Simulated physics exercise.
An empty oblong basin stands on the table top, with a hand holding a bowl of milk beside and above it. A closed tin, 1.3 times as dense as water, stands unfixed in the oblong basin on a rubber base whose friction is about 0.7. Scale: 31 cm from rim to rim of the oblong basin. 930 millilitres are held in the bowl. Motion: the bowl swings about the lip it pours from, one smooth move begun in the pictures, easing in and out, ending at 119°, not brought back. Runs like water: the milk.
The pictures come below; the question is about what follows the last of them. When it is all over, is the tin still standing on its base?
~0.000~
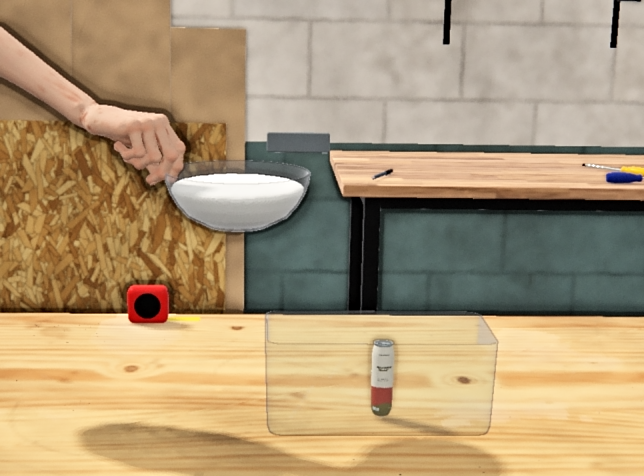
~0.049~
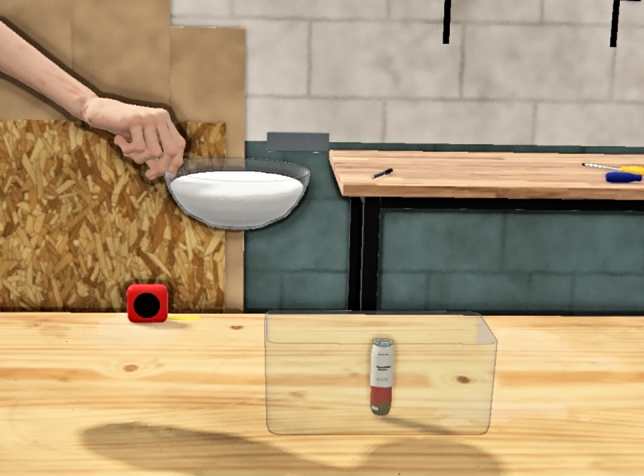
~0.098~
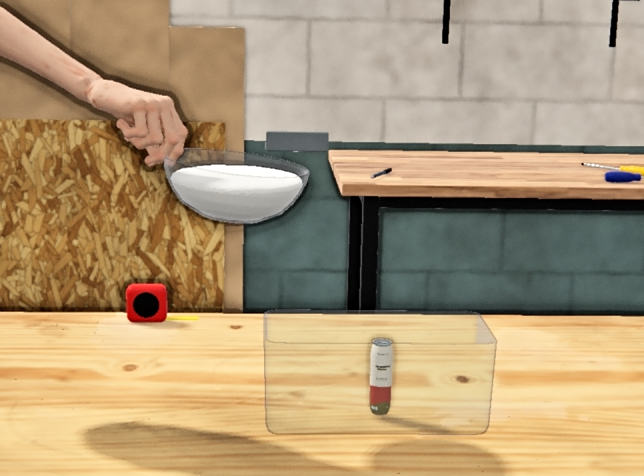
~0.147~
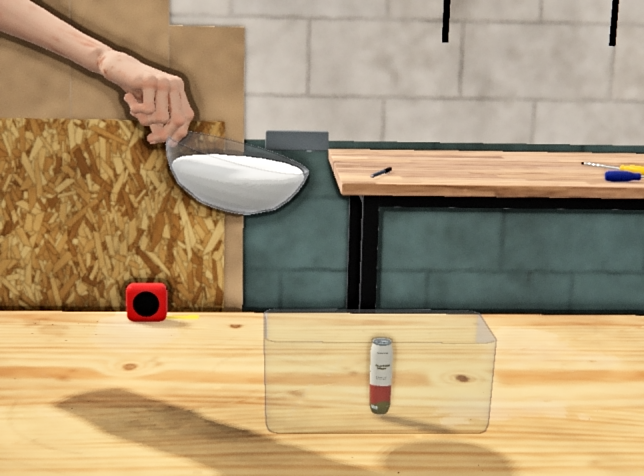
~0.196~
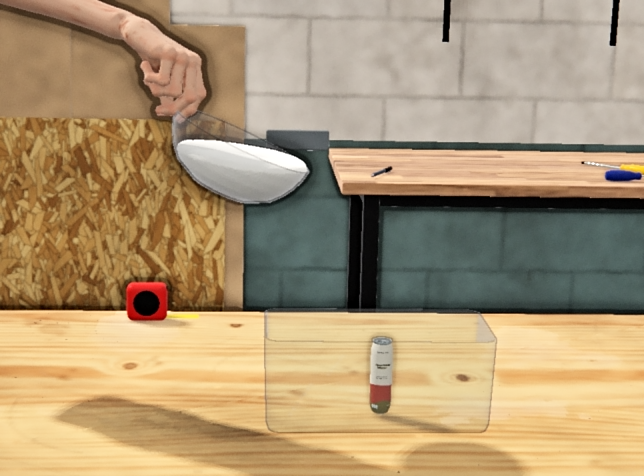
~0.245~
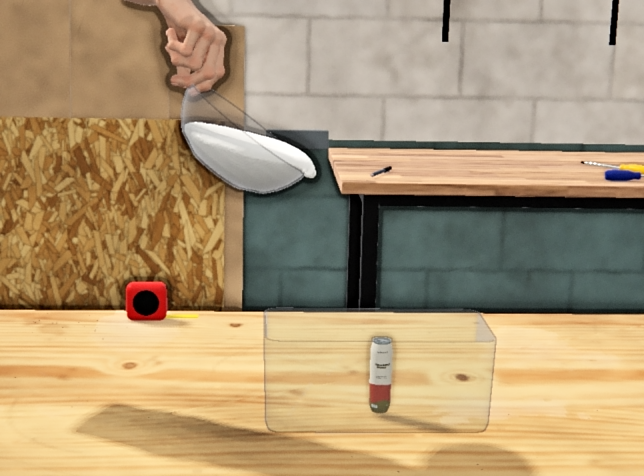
It tumbles over.
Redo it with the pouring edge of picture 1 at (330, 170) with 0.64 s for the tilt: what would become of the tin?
After that, the tin overturns.
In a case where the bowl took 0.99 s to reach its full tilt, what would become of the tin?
In that case the tin overturns.
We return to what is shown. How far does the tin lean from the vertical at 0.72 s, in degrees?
Tilt: Around 0°.
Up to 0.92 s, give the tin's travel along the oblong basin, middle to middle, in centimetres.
Near 8 cm.
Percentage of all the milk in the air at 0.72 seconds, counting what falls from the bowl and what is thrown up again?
Estimate: About 9 in a hundred.
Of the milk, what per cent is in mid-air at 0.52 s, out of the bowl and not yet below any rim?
Share: Roughly 84 per cent.
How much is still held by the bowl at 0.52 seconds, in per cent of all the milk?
Some 7 % of it is still there.
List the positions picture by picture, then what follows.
In the first frame, it leans 0°; its right rim is at (309, 174); the milk meets the walls at (171, 184) and (304, 186); the oblong basin's rim runs from (266, 328) to (489, 329); the tin's top is at (383, 346).
In the second frame, it leans 2°; its right rim is at (309, 174); the milk meets the walls at (170, 182) and (304, 184).
In the third frame, it leans 7°; its right rim is at (308, 173); the milk meets the walls at (171, 174) and (303, 179).
In the fourth frame, it leans 14°; its right rim is at (308, 173); the milk meets the walls at (172, 161) and (304, 172).
In the fifth frame, it leans 25°; its right rim is at (307, 172); the milk meets the walls at (177, 144) and (308, 167); 1 per cent is over the edge.
In the sixth frame, it leans 37°; its right rim is at (306, 172); the milk meets the walls at (184, 124) and (290, 150); 5 per cent is over the edge.
After 0.52 s the tilt is 107° and 7 per cent is still to pour; the tin stands where it began.
After 0.72 s the tilt is 119° and 0 per cent is still to pour; the tin stands 1 cm from where it began.
After 0.92 s the tilt is 119° and 0 per cent is still to pour; the tin lies on its side.
After 1.15 s the tilt is 119° and 0 per cent is still to pour; the tin lies on its side.
In the end the tin lies on its side.
